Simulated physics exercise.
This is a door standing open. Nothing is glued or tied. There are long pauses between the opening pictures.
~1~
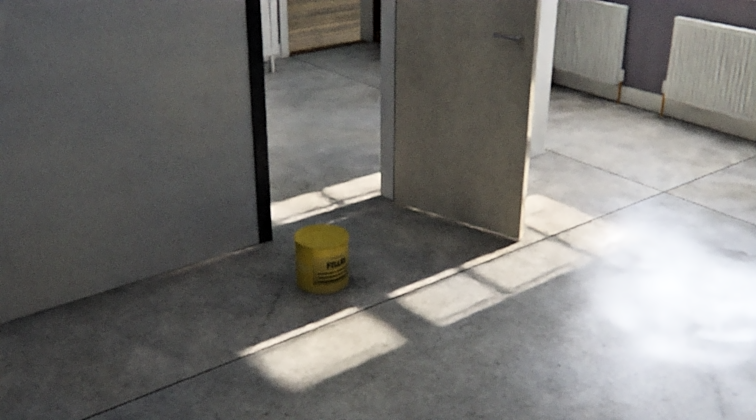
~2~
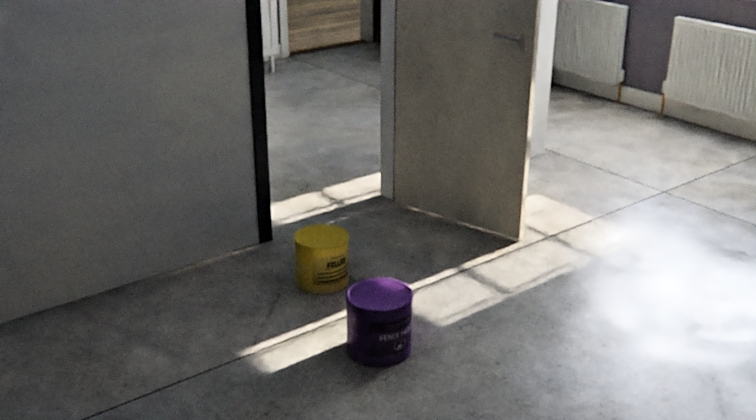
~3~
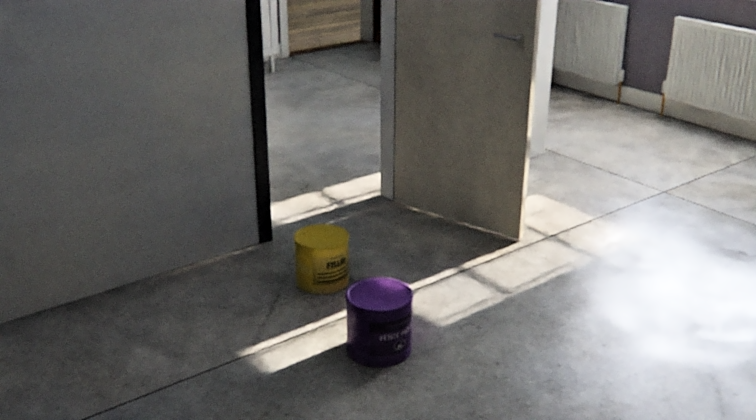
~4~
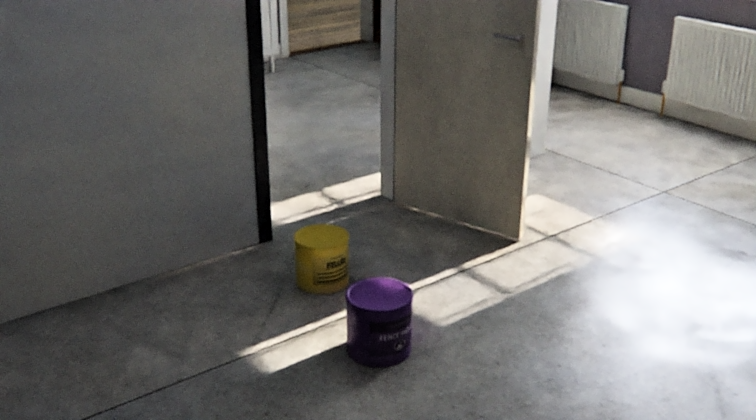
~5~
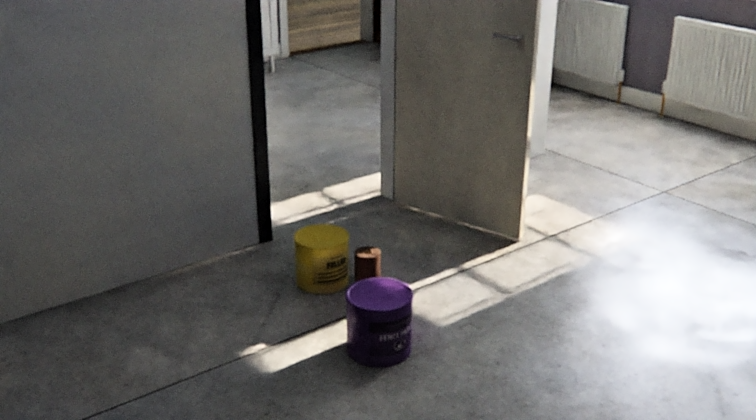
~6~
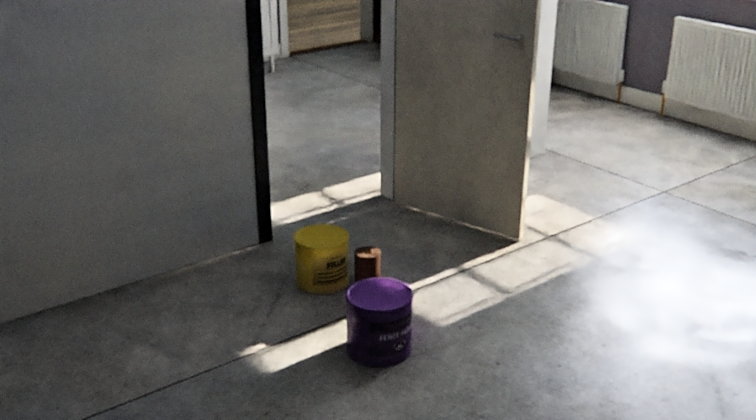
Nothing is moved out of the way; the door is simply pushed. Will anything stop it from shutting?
In the end the door shuts.
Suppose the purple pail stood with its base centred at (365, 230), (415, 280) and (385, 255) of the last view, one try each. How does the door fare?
First try: It closes; second try: It reaches the frame; third try: It stops short.
Then, 0.70 s later than the last frame, door at 81°.
Then, 1.20 s later than the last frame, door at 51°.
Then, 1.80 s later than the last frame, door at 14°.
When it is over, door at 0°; all 3 as before. End places, in pixels of the last picture, brown roll near (368, 278).
